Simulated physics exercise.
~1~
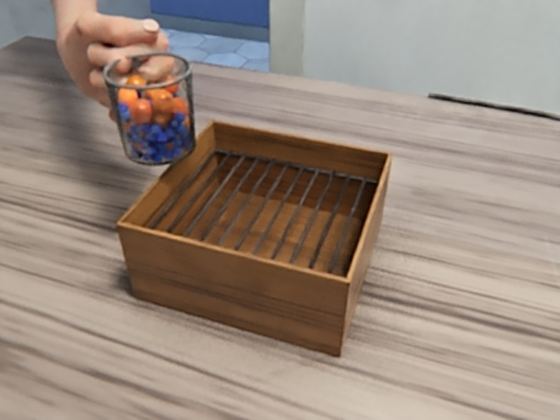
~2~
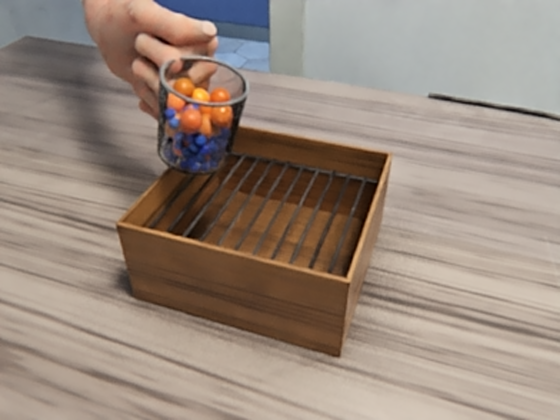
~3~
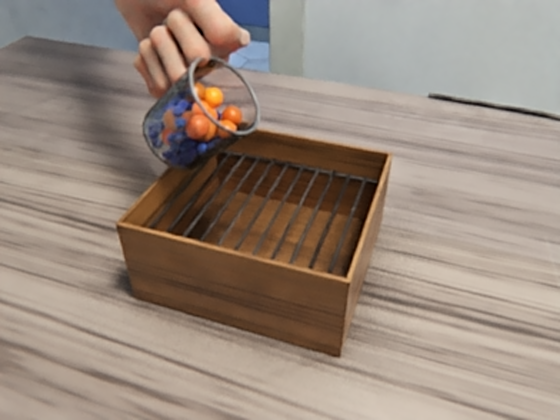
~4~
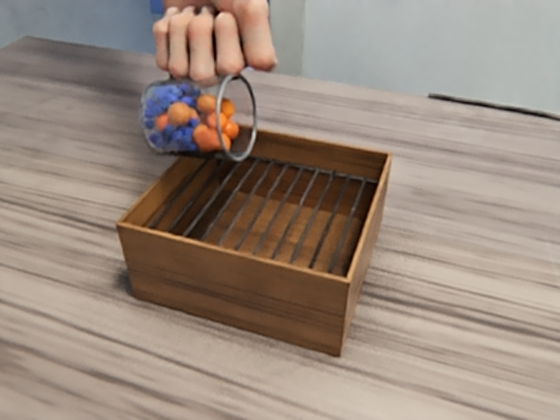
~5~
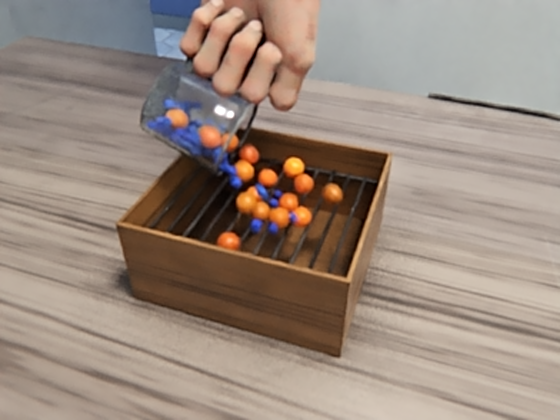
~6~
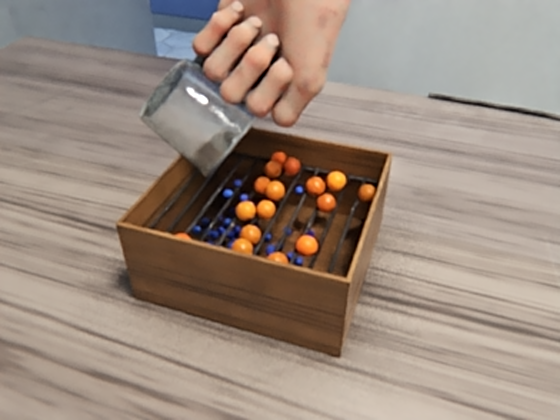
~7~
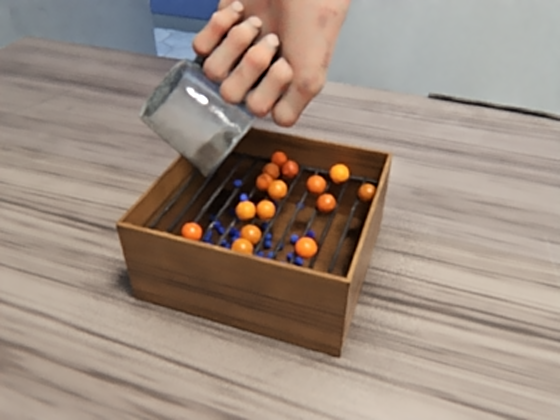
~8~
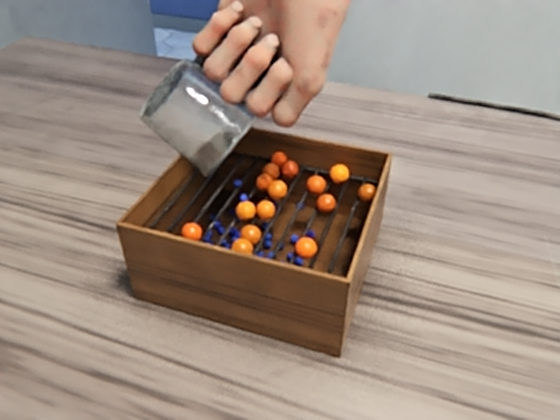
On a wood-grained tabletop, a hand moved a clear cup of blue and orange pieces right and tipped it over a wooden box with a wire rack, emptying it. The orange balls stayed on the wires while nearly all the smaller blue ones dropped through.
